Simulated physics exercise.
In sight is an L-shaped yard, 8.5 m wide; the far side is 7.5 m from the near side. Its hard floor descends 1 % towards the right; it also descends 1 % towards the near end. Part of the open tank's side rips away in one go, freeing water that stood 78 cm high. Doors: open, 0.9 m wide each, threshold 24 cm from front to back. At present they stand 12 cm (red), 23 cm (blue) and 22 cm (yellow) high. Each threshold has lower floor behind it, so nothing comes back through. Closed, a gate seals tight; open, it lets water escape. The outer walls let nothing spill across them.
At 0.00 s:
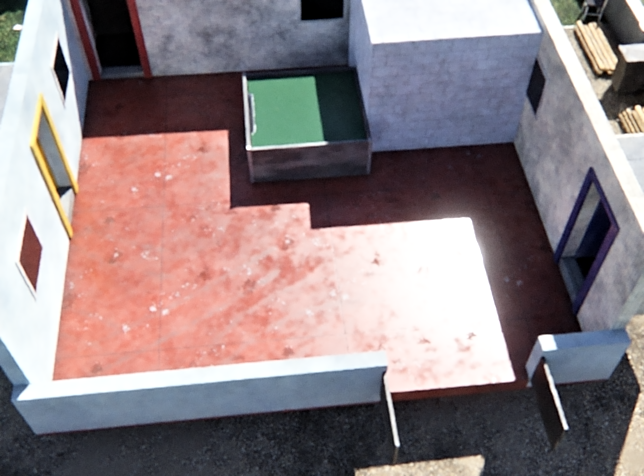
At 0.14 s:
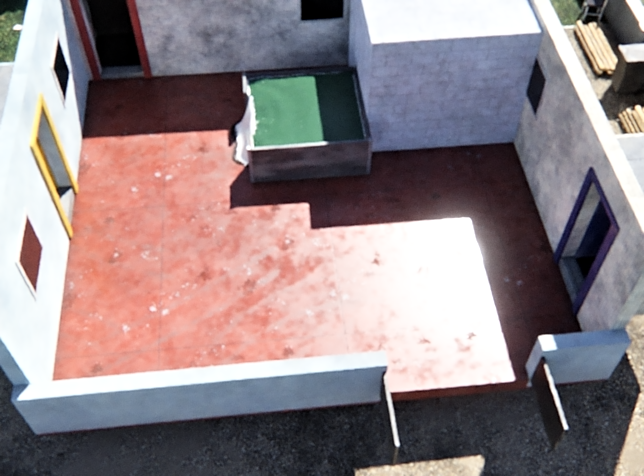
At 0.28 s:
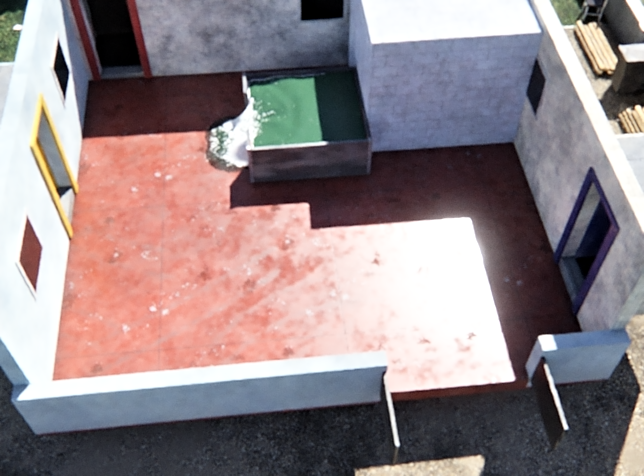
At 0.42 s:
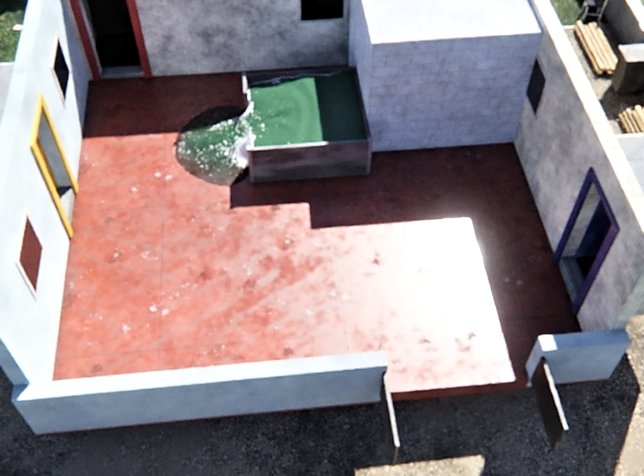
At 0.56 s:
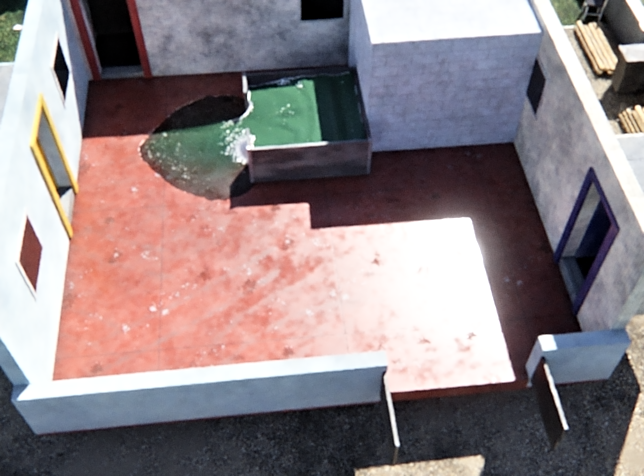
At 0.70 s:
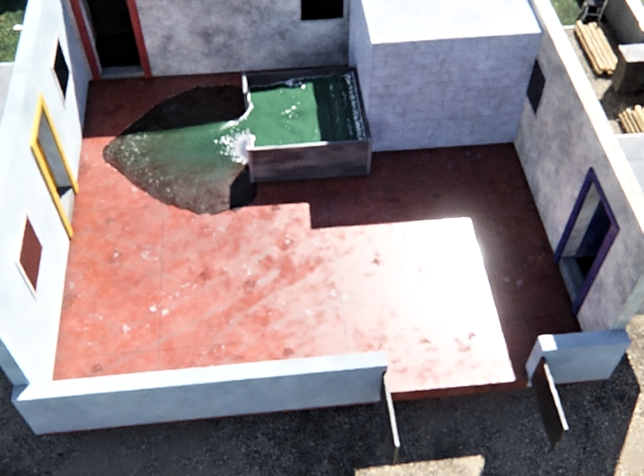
Water held in a green-looking open tank, set against the pale block at the back of a walled yard with a red floor, is seen from a high, fixed viewpoint. A yellow-framed door stands on the left wall, a purple-framed one on the right, and a red-framed doorway at the back left. The tank's left side bursts open, and white, foaming water gushes out, spreading leftward in a widening dark greenish sheet.
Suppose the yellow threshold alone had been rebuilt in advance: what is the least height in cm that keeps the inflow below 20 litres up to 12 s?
About 18 cm.
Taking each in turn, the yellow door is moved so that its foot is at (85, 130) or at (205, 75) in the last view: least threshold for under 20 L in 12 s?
About 23 cm for the first and 6.5 cm for the second.
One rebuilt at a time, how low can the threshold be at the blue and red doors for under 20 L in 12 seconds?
Roughly 7.5 cm for the blue door and roughly 22 cm for the red door.
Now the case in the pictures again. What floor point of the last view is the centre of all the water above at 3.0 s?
My guess is close to (215, 155).
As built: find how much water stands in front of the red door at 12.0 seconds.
3.5 cm.
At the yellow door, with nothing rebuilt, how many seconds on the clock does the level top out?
Approximately 2.2 s.
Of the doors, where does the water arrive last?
Blue.
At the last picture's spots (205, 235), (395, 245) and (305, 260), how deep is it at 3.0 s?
In that order: 1, 0 and 0 cm.
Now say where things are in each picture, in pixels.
The first picture shows still water, 78 cm deep, in the open tank at (305, 109); the yellow door at (57, 175) is dry.
In the second picture, the gap is at (250, 133), the front 0.3 m out at (236, 159); the back of the open tank holds 78 cm.
In the third picture, the gap is at (250, 134), the front 0.8 m out at (211, 160); the back of the open tank holds 78 cm.
In the fourth picture, the gap is at (250, 134), the front 1.4 m out at (177, 145); the back of the open tank holds 78 cm.
In the fifth picture, water pours out at (250, 134) and has run 2.1 m, to (143, 151); about 6 cm deep outside, 75 cm at the back.
In the sixth picture, water pours out at (250, 134) and has run 2.8 m, to (108, 158); about 5 cm deep outside, 67 cm at the back; 1.3 m in a straight line remain to the yellow door at (57, 175).
After 1.4 s water covers 25 % of the floor, deepest (38 cm) near (239, 141); 21 cm at the yellow door, 0 litres in over its 22 cm threshold.
After 3.0 s water covers 35 % of the floor, deepest (27 cm) near (92, 131); 19 cm at the yellow door, 5 litres in over its 22 cm threshold.
After 12.0 s water covers 90 % of the floor, deepest (14 cm) near (349, 96); 6 cm at the yellow door, 5 litres in over its 22 cm threshold.
At the yellow door as built, the water arrived by 1.2 s and peaked near 25 cm at 2.2 s.
Run again over the same 12 s with other heights there, 32 litres in over 16.5 cm, 4 litres over 22.5 cm. The limit of 20 litres is kept from about 18 cm up.
